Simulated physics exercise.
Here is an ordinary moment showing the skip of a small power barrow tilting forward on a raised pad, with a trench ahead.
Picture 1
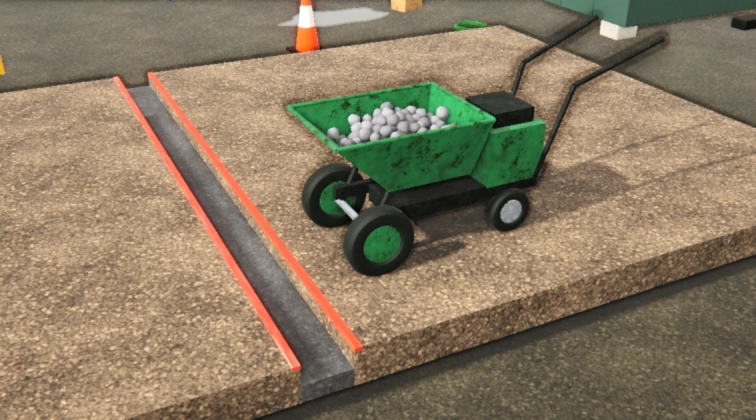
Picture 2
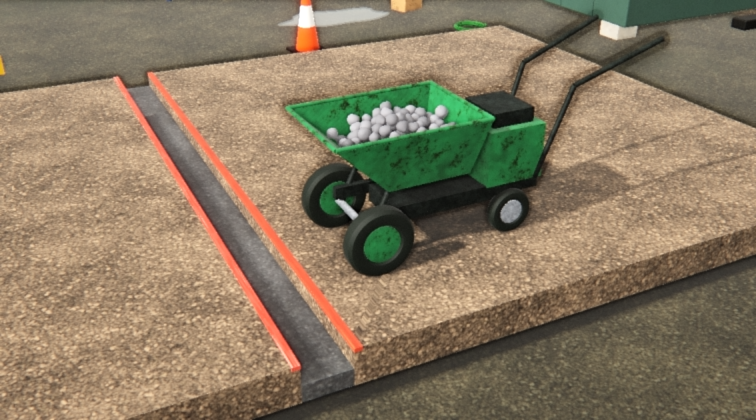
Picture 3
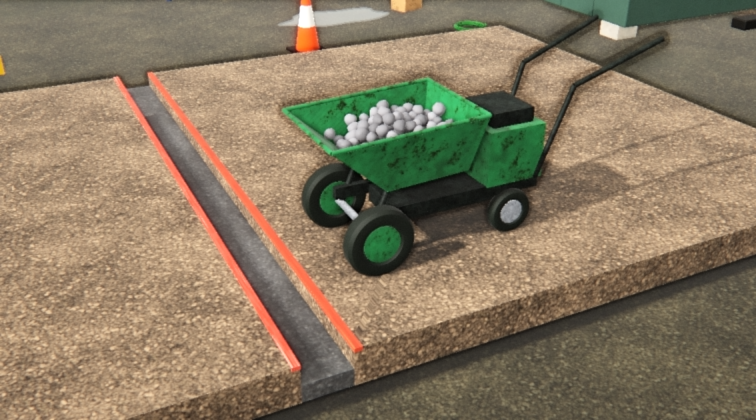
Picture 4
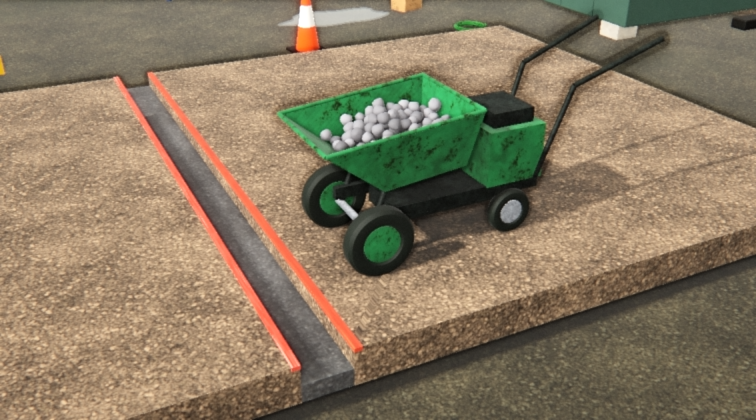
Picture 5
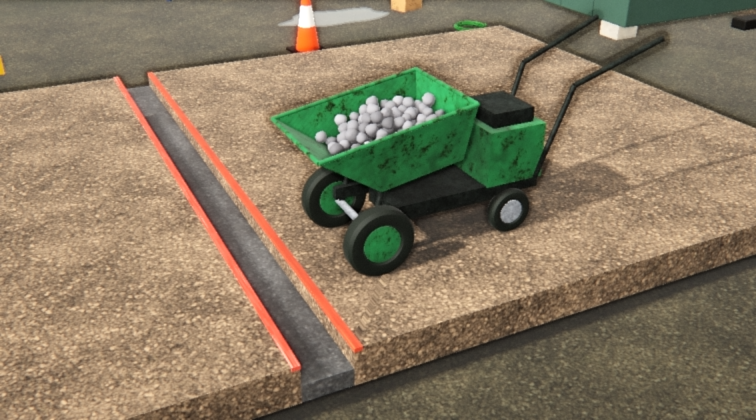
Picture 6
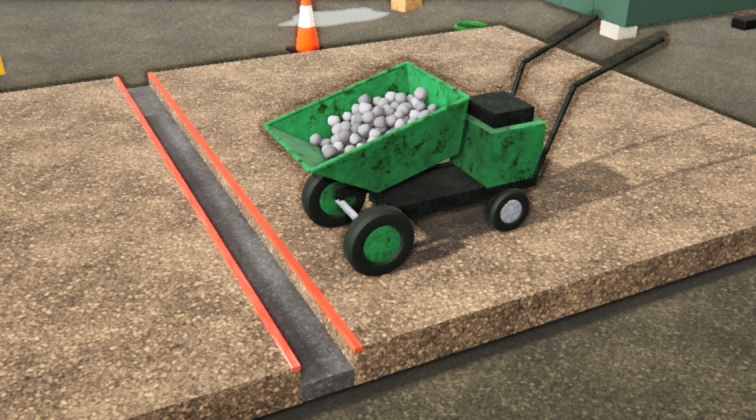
The clip opens on a green power barrow standing still on a raised, gravelly pad, its level skip heaped with round grey cobbles, with a narrow red-edged trench to its left. The skip then begins to tilt forward slightly, and its rear rises further as the front lip dips left, the cobbles still inside.
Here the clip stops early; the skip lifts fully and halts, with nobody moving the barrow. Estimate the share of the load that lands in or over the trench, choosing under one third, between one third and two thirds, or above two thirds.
The share is under one third.
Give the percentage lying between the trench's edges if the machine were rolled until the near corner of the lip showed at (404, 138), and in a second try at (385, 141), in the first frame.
Close to 70 in a hundred, and close to 70 in a hundred.
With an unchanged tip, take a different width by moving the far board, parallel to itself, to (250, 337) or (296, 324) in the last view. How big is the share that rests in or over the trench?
In order: Near 50, then 0 percent.
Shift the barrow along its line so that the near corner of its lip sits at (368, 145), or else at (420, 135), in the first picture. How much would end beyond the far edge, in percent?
The first spot gives roughly 40 %; the second gives roughly 0 %.
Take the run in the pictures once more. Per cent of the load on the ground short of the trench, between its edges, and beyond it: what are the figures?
Short: 0; between: 10; beyond: 85 per cent.
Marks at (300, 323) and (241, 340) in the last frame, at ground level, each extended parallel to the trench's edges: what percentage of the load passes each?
90 % and 60 %, in that order.
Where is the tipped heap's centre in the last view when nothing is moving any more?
Somewhere around (194, 282) in the final view.
Just after the last frame, skip tipped steeply; every one in the skip.
A moment on, skip tipped right over; the larger part in the skip; just a few in or heaped over the trench; roughly a quarter beyond it; just a few falling.
Further on, skip tipped right over; about a tenth in the skip; just a few in or heaped over the trench; the larger part beyond it.
When it is over, skip tipped right over; about a tenth in the skip; about a tenth in or heaped over the trench; the larger part beyond it.
